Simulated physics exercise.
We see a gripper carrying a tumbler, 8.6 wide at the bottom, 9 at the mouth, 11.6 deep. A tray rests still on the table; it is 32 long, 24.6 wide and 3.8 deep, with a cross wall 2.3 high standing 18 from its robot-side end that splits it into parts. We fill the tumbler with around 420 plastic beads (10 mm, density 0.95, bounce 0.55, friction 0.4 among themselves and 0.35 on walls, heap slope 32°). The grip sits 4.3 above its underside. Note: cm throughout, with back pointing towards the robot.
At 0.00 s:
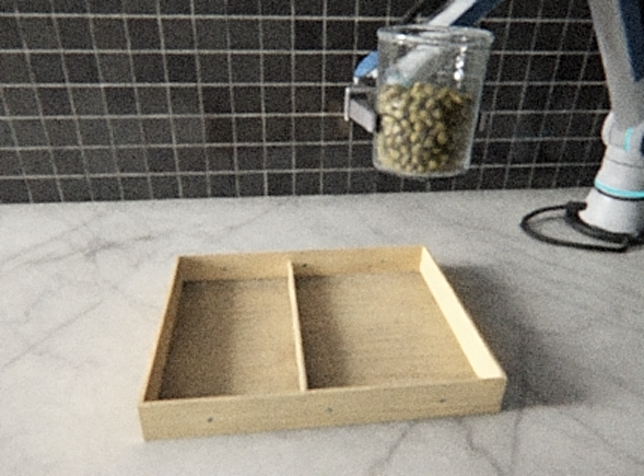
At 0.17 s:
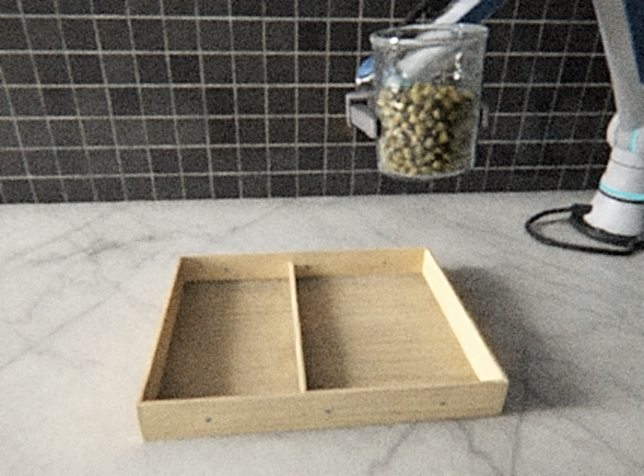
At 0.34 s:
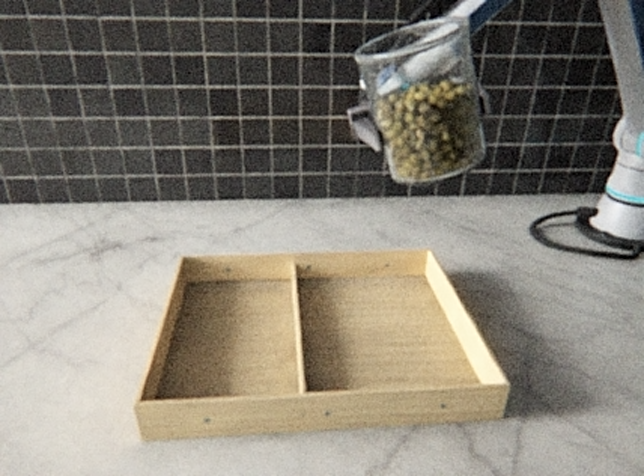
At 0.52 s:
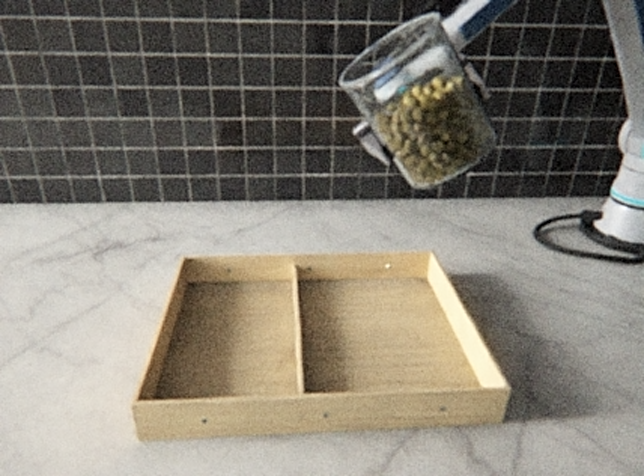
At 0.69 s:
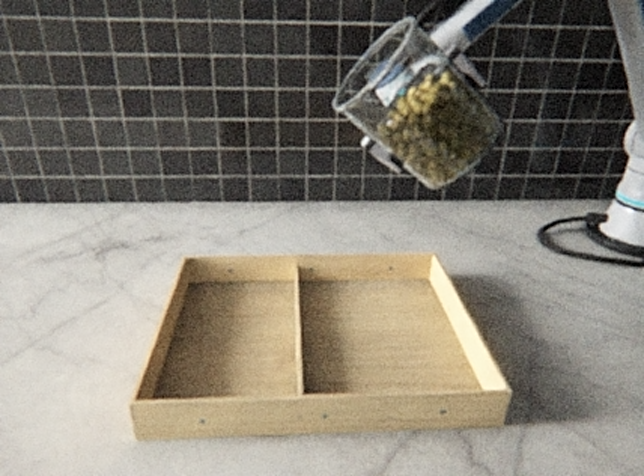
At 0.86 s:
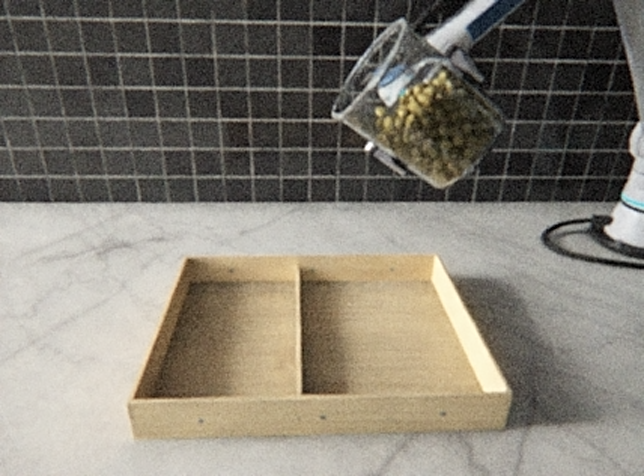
Robot arm holding a clear tumbler of greenish beads above a divided wooden tray, steadily tilting it toward the left.
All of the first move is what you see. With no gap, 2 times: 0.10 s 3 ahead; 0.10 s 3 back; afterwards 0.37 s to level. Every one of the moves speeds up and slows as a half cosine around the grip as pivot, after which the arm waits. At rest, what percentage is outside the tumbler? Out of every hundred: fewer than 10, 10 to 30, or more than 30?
Fewer than 10 out of every hundred.
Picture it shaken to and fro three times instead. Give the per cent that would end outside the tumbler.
Probably about 5 in a hundred.
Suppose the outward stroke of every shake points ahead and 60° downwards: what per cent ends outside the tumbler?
Roughly 0 percent of it.
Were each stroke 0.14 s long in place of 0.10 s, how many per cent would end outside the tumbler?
0 %.
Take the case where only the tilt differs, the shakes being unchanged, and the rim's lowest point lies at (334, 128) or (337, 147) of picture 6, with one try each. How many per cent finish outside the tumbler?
Roughly 15 per cent, then roughly 35 per cent.
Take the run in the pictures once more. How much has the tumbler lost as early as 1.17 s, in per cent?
0 %.
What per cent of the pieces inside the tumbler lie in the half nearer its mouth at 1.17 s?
Share in the mouth half: About 35 %.
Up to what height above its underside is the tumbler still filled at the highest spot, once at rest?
Around 9.0 centimetres above the underside.
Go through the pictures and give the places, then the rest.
Tumbler middle at (427, 103), level; upper third of the load around (430, 100), from x 380 to 470, top at y 85; 420 in the tumbler, in the first picture.
Tumbler middle at (427, 103), tilted 5° forward; upper third of the load around (429, 103), from x 385 to 470, top at y 85, in the second picture.
Tumbler middle at (425, 105), tilted 19° forward; upper third of the load around (435, 104), from x 380 to 475, top at y 80, in the third picture.
Tumbler middle at (422, 107), tilted 36° forward; upper third of the load around (437, 103), from x 380 to 485, top at y 75, in the fourth picture.
Tumbler middle at (420, 110), tilted 50° forward; upper third of the load around (440, 102), from x 380 to 490, top at y 75, in the fifth picture.
Tumbler middle at (420, 111), tilted 55° forward; upper third of the load around (442, 101), from x 380 to 490, top at y 75; 420 in the tumbler, in the sixth picture.
After 1.17 s, tilted 55° forward, highest piece 27 above the table; 415 in the tumbler, 5 in flight or on a rim.
After 1.48 s, tilted 20° forward, highest piece 30 above the table; 404 in the tumbler, 8 in the robot-side part, 6 in the far-side part, 2 in flight or on a rim.
After 1.83 s, level, highest piece 29 above the table; 404 in the tumbler, 9 in the robot-side part, 6 in the far-side part, 1 on the table or floor.
After 2.88 s, level, highest piece 29 above the table; 404 in the tumbler, 9 in the robot-side part, 6 in the far-side part, 1 on the table or floor.
At rest, 404 in the tumbler, 9 in the robot-side part, 6 in the far-side part, 1 on the table or floor. That is 4 % outside the tumbler.
